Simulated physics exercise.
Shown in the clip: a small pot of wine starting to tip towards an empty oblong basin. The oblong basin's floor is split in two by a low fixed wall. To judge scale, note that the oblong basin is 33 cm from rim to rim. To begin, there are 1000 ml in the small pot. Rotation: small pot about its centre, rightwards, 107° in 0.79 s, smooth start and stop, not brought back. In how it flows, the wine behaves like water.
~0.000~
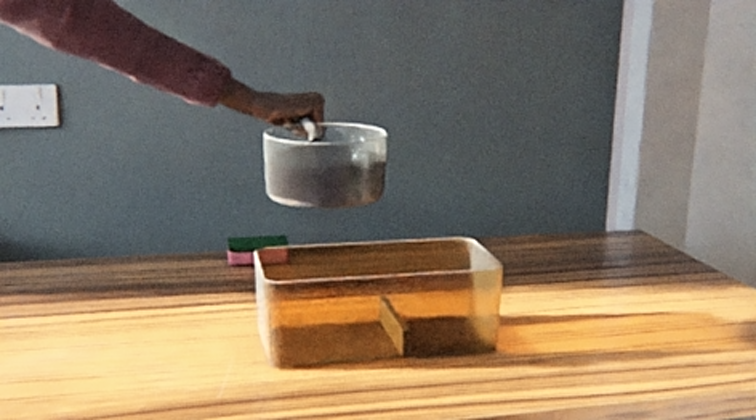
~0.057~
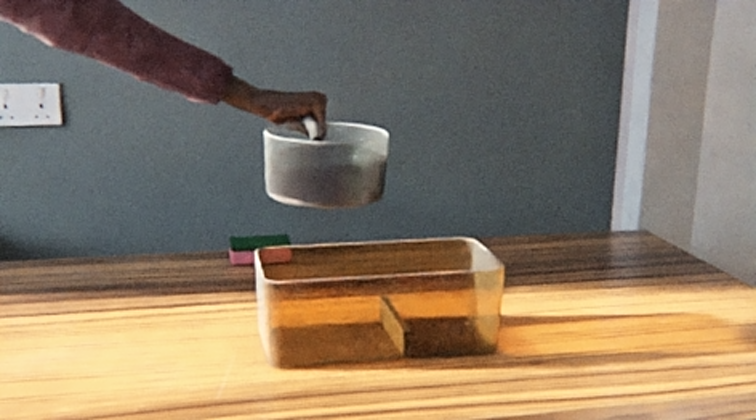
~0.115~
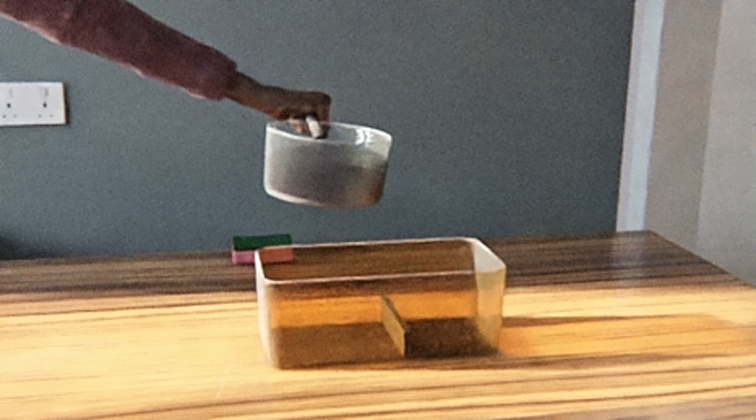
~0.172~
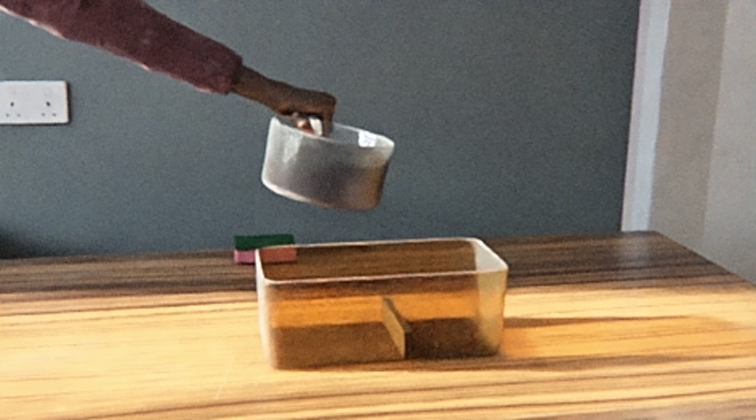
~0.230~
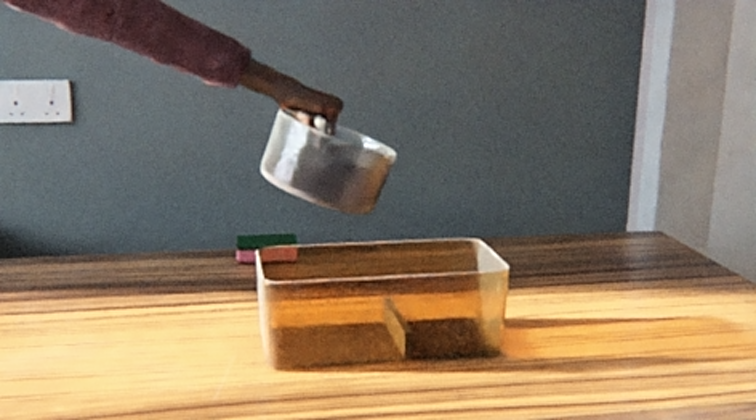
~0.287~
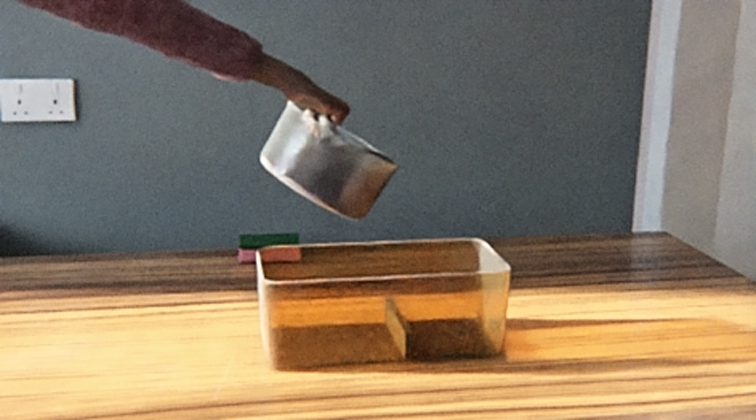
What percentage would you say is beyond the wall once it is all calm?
I would put it at about 57 per cent.
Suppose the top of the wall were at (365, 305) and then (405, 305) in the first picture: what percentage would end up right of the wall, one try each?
It comes to 90 per cent, and then 45 per cent.
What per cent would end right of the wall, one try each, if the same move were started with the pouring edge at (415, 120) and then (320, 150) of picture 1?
70 then 20 %.
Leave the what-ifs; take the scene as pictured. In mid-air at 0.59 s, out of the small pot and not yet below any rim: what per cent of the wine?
Some 38 % is the figure.
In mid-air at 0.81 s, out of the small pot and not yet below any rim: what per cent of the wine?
In-air share: About 10 %.
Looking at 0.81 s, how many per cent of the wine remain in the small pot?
About 8 percent.
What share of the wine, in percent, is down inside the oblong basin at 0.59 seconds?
The basin holds roughly 26 in a hundred parts at that moment.
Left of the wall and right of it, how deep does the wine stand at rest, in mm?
I'd say close to 16 mm on the left, close to 32 mm on the right.
After 0.59 s the tilt is 91° and 36 per cent is still to pour, 0 is left of the wall and 26 right of it.
After 0.81 s the tilt is 107° and 8 per cent is still to pour, 19 is left of the wall and 63 right of it.
After 1.04 s the tilt is 107° and 1 per cent is still to pour, 36 is left of the wall and 61 right of it.
After 1.29 s the tilt is 107° and 0 per cent is still to pour, 40 is left of the wall and 59 right of it.
In the end 41 per cent lies left of the wall, 57 right of it and 2 outside.
